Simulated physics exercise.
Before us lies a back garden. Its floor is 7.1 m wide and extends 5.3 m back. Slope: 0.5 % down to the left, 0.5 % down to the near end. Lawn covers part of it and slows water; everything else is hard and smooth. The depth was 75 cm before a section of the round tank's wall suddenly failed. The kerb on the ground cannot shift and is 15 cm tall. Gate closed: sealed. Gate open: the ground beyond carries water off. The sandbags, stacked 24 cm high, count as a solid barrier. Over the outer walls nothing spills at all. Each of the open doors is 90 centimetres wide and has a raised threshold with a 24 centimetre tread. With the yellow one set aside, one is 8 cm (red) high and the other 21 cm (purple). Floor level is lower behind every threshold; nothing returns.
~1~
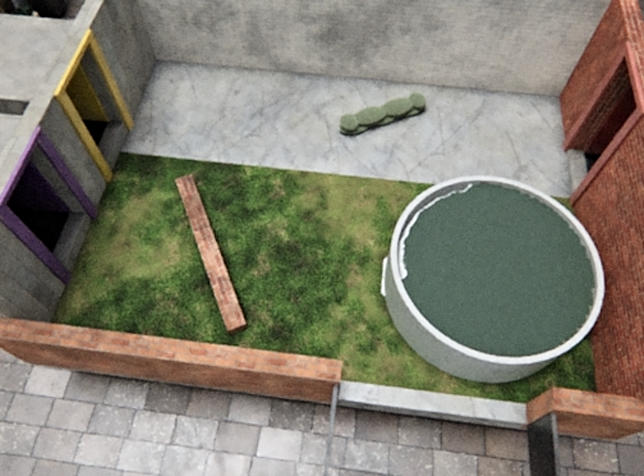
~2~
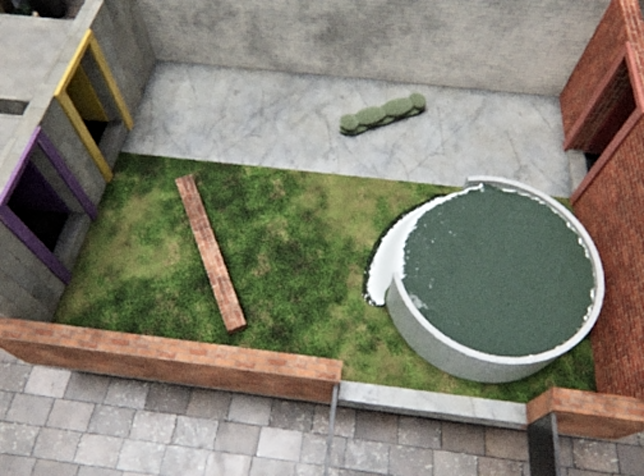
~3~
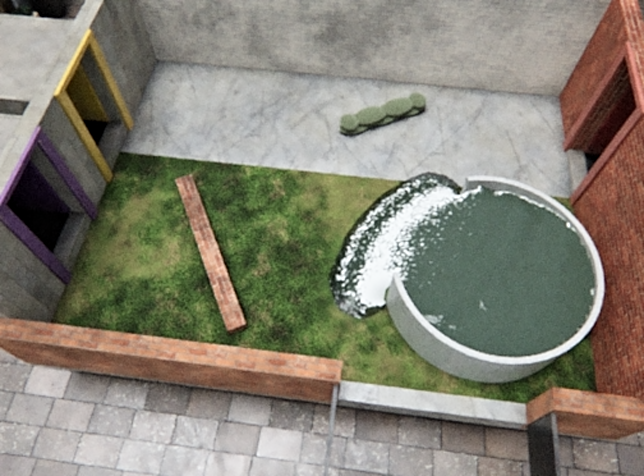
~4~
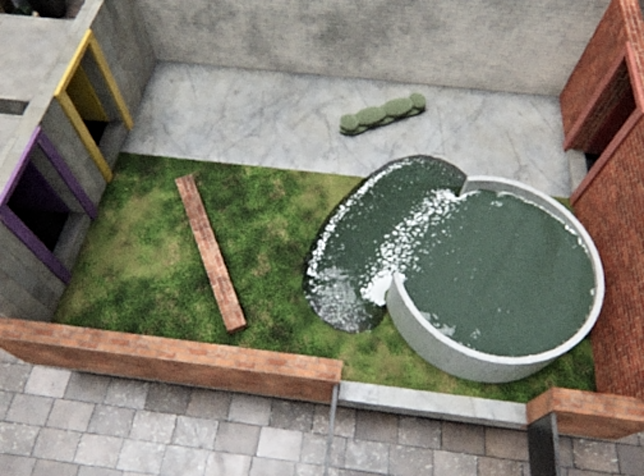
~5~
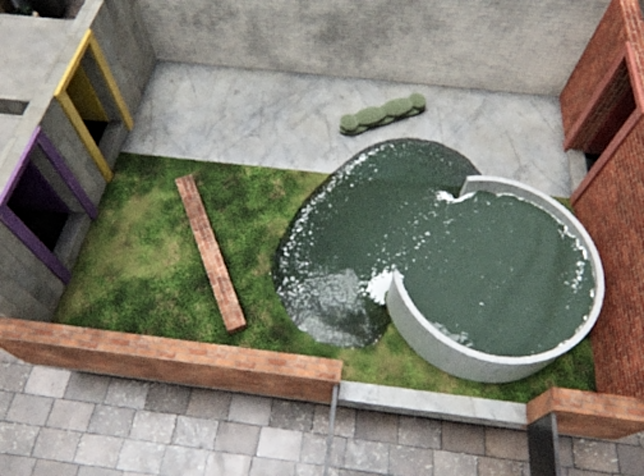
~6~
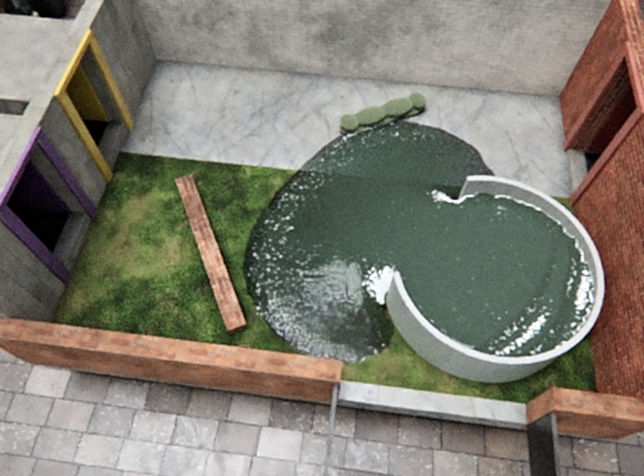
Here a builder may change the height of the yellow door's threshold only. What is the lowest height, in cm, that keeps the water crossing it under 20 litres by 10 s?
About 15 cm.
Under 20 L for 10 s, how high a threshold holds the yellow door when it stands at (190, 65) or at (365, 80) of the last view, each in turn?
31 and 8.5 cm.
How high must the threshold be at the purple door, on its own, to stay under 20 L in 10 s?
At the purple door it takes roughly 9.5 centimetres.
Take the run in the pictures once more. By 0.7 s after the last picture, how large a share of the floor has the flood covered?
Roughly 45 percent of the floor is wet.
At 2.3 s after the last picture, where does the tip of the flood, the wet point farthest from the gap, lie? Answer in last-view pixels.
Near (157, 62).
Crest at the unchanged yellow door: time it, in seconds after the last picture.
It peaks around 3.5 s.
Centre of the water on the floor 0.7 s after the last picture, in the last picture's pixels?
Near (412, 248).
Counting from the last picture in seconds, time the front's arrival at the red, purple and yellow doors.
Red: 2.4 s; purple: 2.8 s; yellow: 1.6 s.
Then, 0.7 s after the last picture water covers 45 % of the floor, deepest (32 cm) near (360, 137); it has not reached the yellow door.
Then, 2.3 s after the last picture water covers 80 % of the floor, deepest (44 cm) near (176, 64); 15 cm at the yellow door, 0 litres in over its 23 cm threshold.
Then, 9.3 s after the last picture water covers 95 % of the floor, deepest (15 cm) near (122, 148); 14 cm at the yellow door, 0 litres in over its 23 cm threshold.
At the yellow door as built, the water peaked near 20 cm, 3.3 s after the last picture.
With a threshold of 12.5 cm, 44 litres would have come in within the 10 s; with 17 cm, 10 litres. So under 20 litres takes about 15 cm.
